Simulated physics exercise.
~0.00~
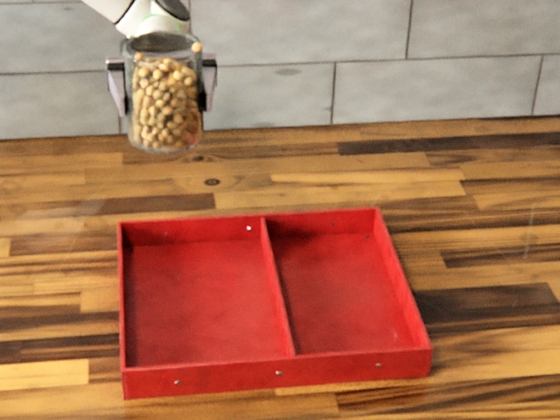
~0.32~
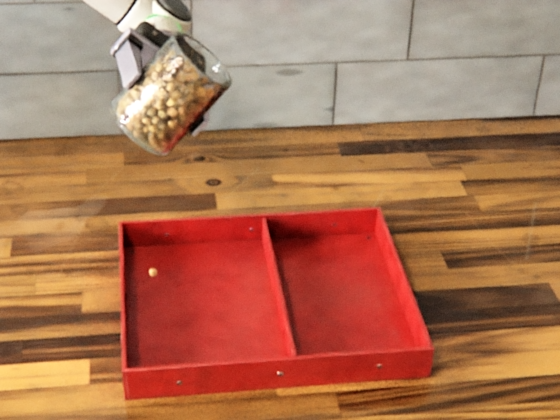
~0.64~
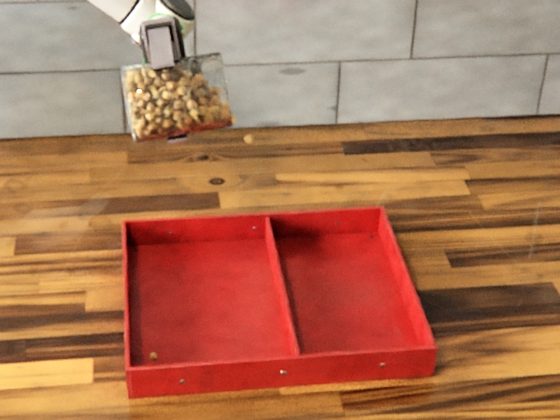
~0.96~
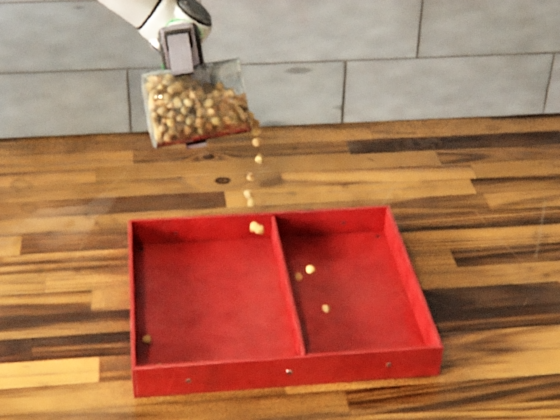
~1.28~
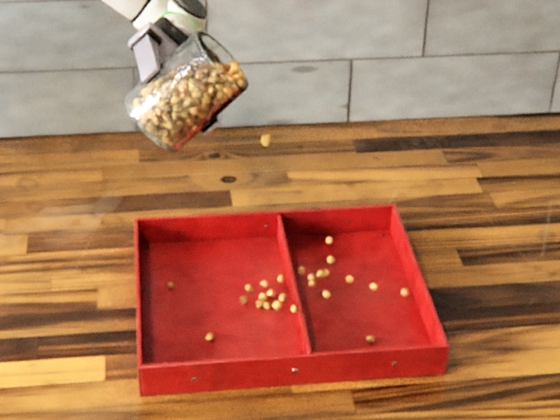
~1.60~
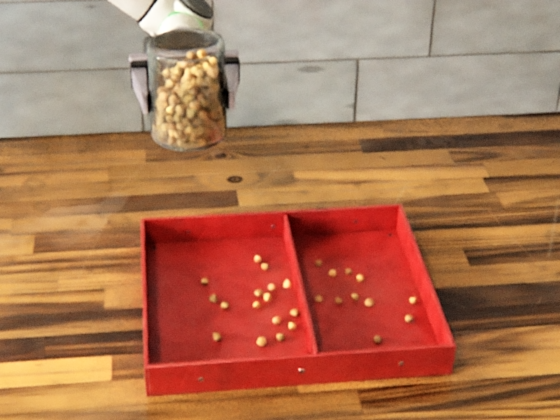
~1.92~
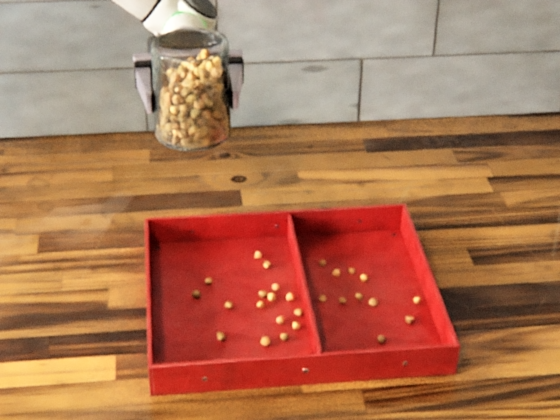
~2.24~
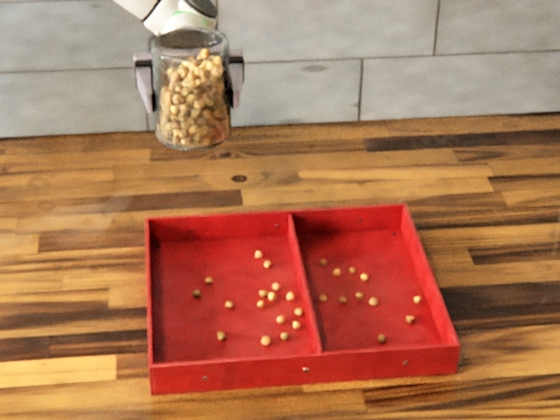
A robot gripper tips a clear tumbler, scatters some chickpeas across a divided red tray, and rights it.
